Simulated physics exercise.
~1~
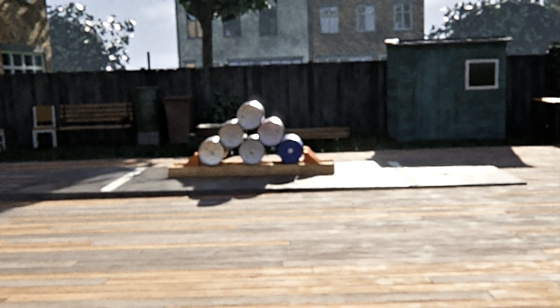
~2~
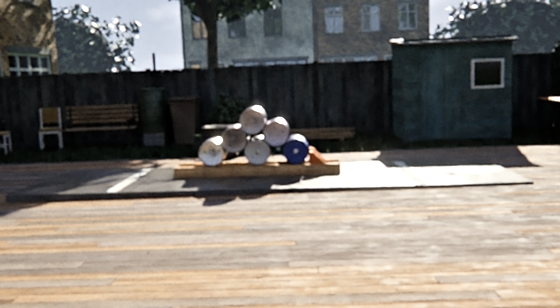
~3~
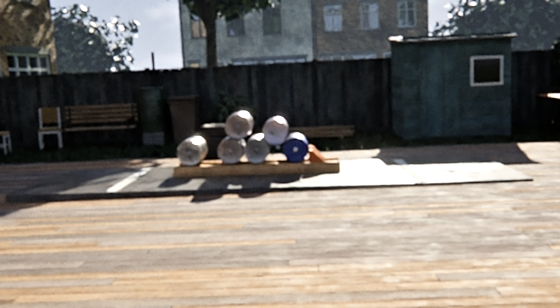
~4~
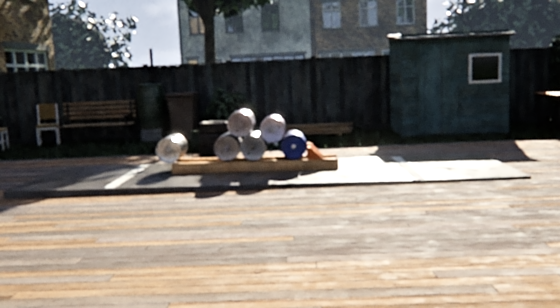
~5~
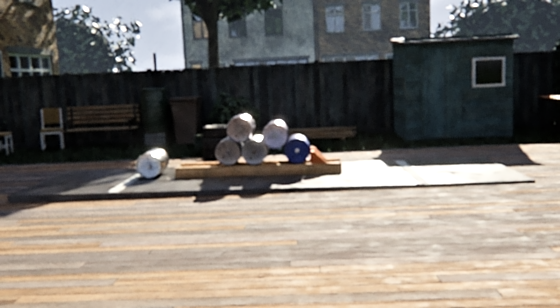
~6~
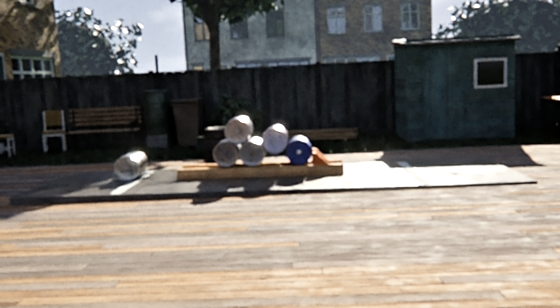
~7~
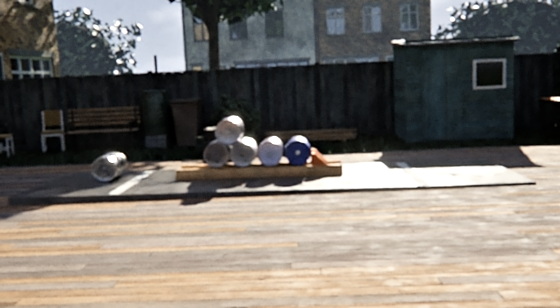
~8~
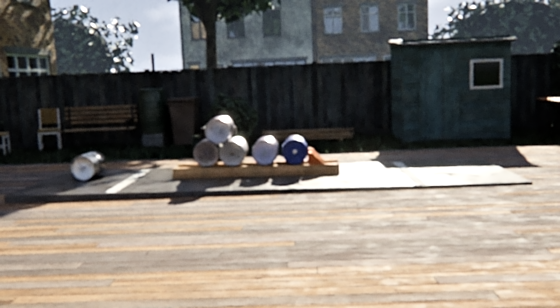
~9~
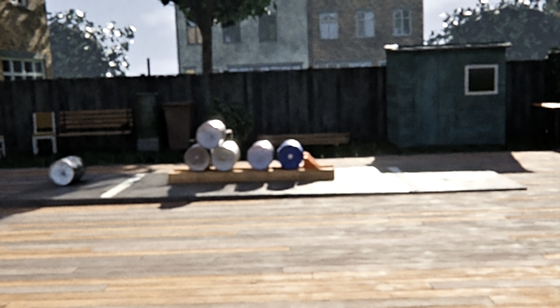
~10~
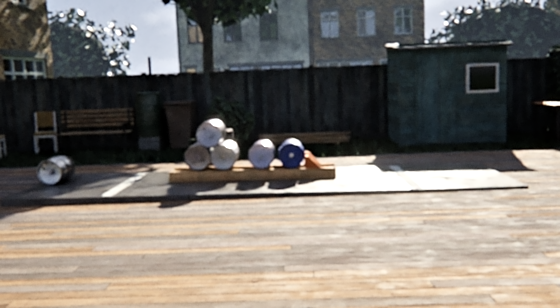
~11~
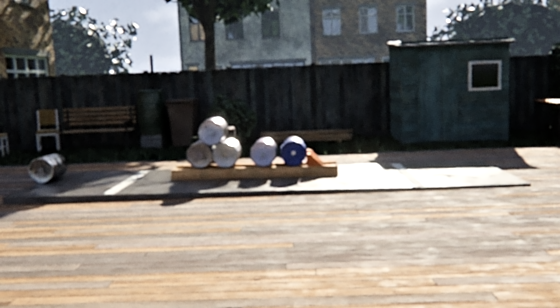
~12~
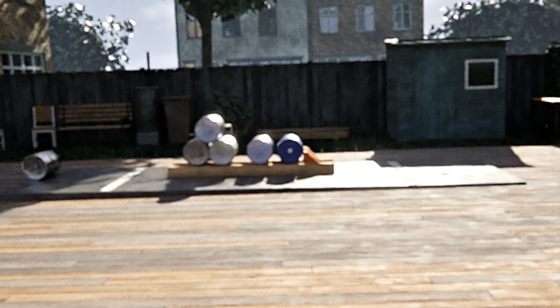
On a sunny yard, stacked kegs slump and one rolls left past a white line.
